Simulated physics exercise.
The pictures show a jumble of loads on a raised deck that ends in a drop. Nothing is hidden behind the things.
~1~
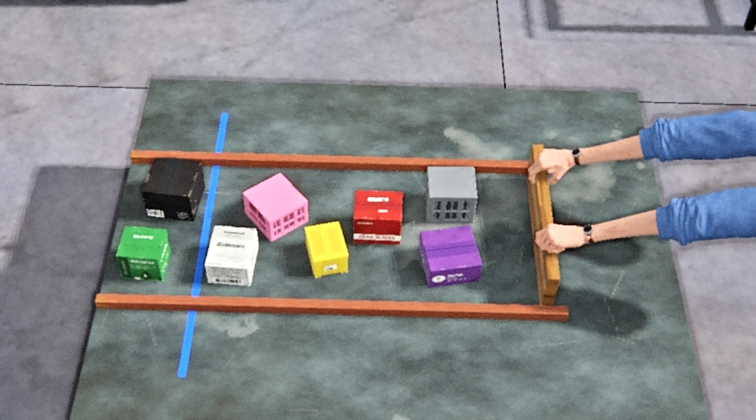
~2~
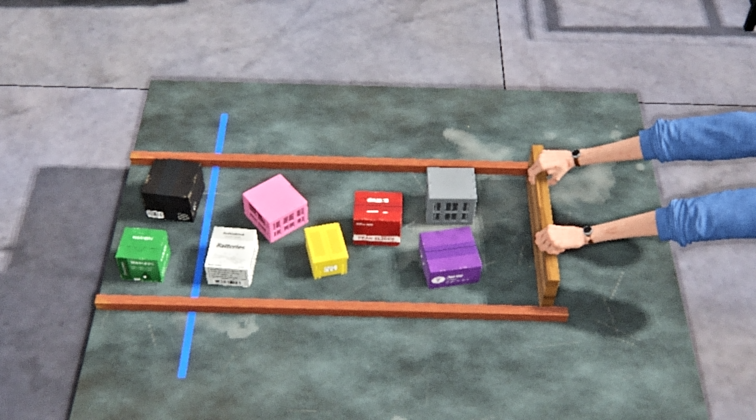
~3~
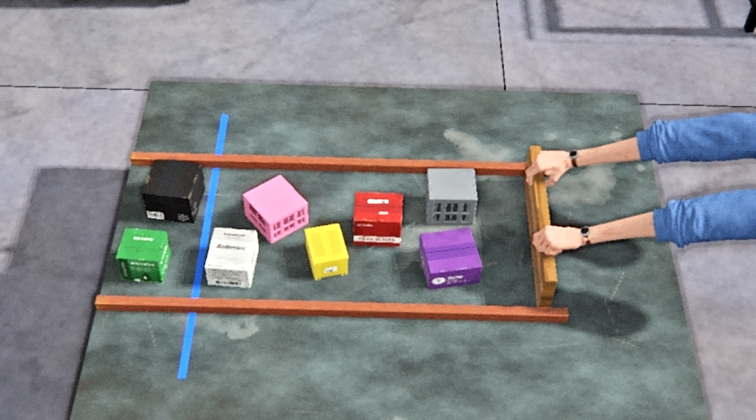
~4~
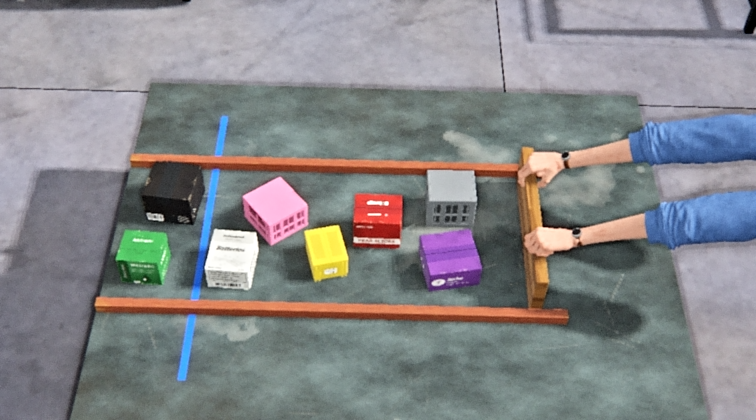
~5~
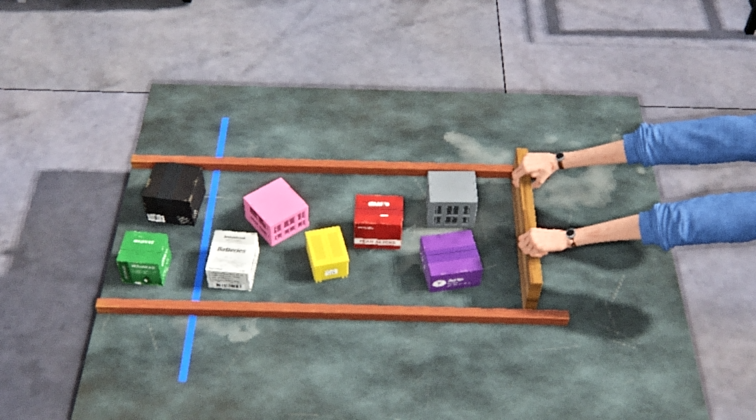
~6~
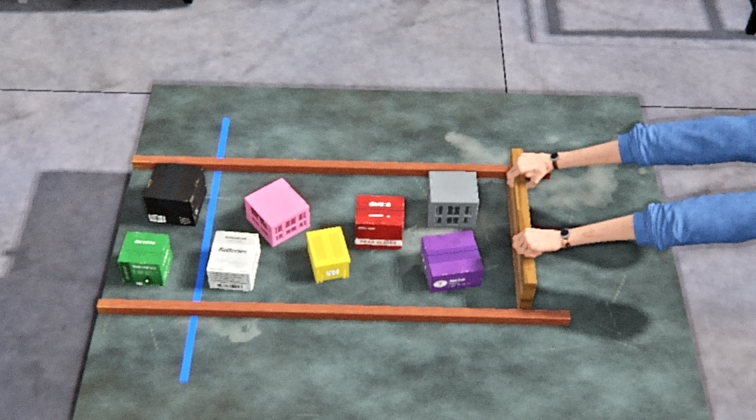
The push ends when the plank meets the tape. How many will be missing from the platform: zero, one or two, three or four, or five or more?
Here the number that fall off is three or four.
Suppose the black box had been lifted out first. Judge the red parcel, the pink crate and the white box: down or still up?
The red parcel holds on, the pink crate tumbles off, the white box goes over.
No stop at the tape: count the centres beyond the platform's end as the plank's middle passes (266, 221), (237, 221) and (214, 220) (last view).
Past the end: 2, 2 and 4.
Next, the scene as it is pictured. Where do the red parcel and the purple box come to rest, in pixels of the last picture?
First (134, 215), then (177, 252).
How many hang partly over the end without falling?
2 of them.
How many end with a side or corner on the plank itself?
2 of them.
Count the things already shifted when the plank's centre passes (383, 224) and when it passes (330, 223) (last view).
At the one place 5, at the other 7.
Soon after, none off yet; green box at rest near (146, 259); black box at rest near (176, 194); white box at rest near (234, 261).
Then, none off yet; green box moved a little near (134, 261); black box moved a little near (154, 188); white box moved about its own width near (185, 267).
At rest, the number that fall off is three or four; fallen, pink crate, white box, black box and green box.
